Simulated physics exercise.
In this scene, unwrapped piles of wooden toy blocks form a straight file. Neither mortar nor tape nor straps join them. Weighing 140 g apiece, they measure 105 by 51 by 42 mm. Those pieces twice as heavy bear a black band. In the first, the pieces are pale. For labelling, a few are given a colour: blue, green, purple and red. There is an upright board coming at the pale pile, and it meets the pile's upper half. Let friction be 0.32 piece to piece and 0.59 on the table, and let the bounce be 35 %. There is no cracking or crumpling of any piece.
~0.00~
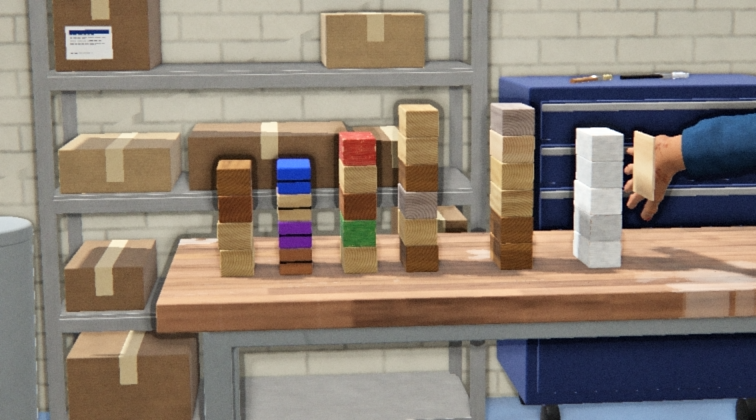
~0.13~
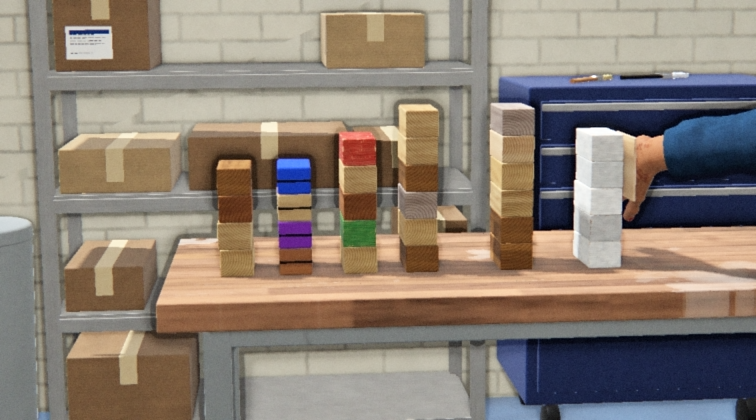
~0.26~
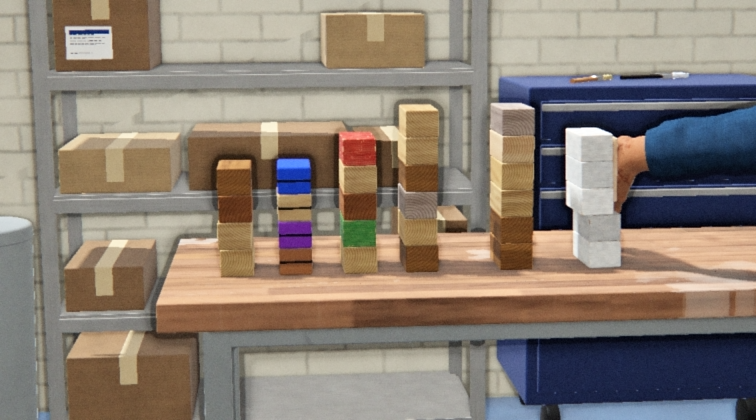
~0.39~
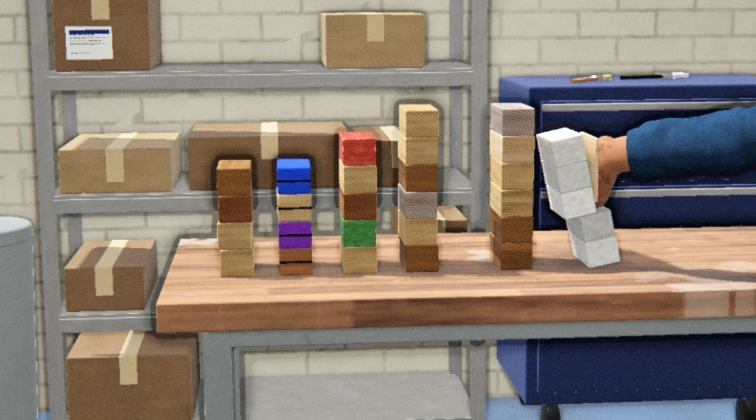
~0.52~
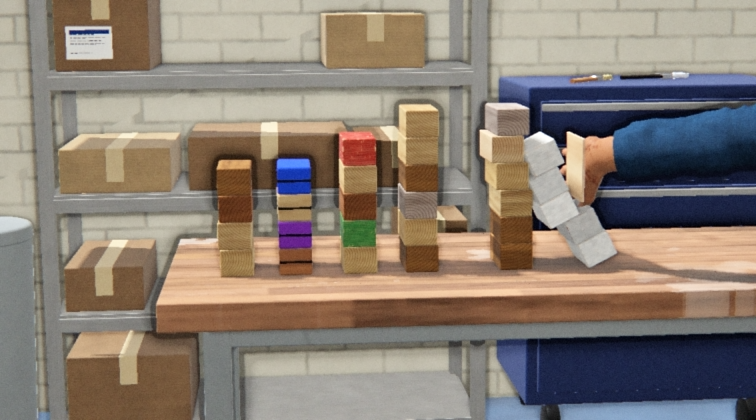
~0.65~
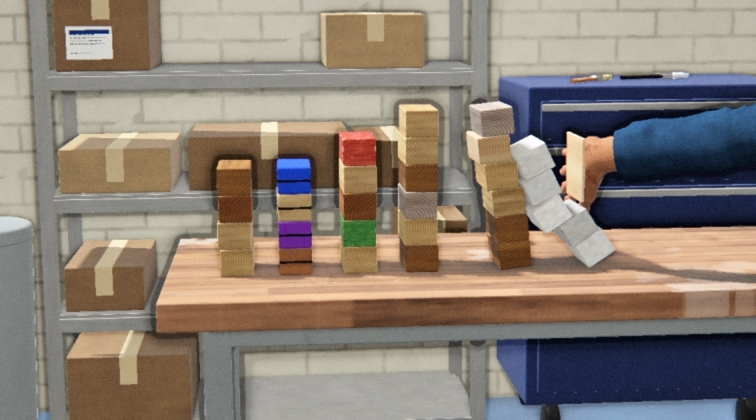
The clip opens on six stacks of wooden blocks lined up on a workbench, as a hand holding an upright board moves left toward the pale stack at the right end. The board pushes its upper half, and the pale stack leans left against the neighbouring tall stack, which bends leftward too.
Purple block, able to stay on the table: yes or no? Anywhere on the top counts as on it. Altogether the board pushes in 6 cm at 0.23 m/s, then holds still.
Yes.
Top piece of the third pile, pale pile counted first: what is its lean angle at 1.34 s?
It tilts close to 40 degrees.
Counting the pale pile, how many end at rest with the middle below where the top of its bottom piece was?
The total comes to 2.
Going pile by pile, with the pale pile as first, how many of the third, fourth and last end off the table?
Pieces per pile: Third: 0; fourth: 1; last: 3.
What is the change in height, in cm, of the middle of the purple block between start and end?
Its middle ends around 0 cm lower.
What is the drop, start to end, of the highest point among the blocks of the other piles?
About 8 cm lower.
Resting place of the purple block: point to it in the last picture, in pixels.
In the final picture it sits close to (262, 230).
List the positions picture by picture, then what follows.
In the first frame (we follow the side turned to the camera), board (654, 161) 46 mm short; purple block (295, 235); blue block (294, 181); green block (360, 234); no other piece has moved.
Board (635, 161) 16 mm short; purple block (295, 235), in the second frame.
Board (616, 162) 14 mm in; purple block (295, 235), in the third frame.
Board (597, 162) 44 mm in, top of the pale pile leaning 12°; purple block (295, 235); no other piece has moved, in the fourth frame.
Board (584, 162) 6 cm in, stopped, top of the pale pile leaning 26°; purple block (295, 235); 3 stirred so far, in the fifth frame.
Board (584, 162) 6 cm in, stopped, top of the pale pile leaning 26°; purple block (295, 235); blue block (294, 181); green block (360, 234); steepest lean 6°, the block at (502, 176); 6 stirred so far, in the sixth frame.
Around 0.96 s, 5 of the pale pile down; none of the 25 other blocks off the table, 13 disturbed; purple block unmoved; red block displaced 6 mm.
Around 1.34 s, 5 of the pale pile down; none of the 25 other blocks off the table, 24 disturbed; purple block tipped 23°; green block tipped 40°.
Around 1.96 s, 5 of the pale pile down; 5 of the 25 other blocks off the table; purple block tipped 45°; blue block tipped 53°, 84 cm lower.
Finally (2.3 s), 5 of the pale pile down; 5 of the 25 other blocks off the table; purple block tipped 45°; red block upside down; blue block on its side. Seen by the last camera, middles, purple block near (262, 231).
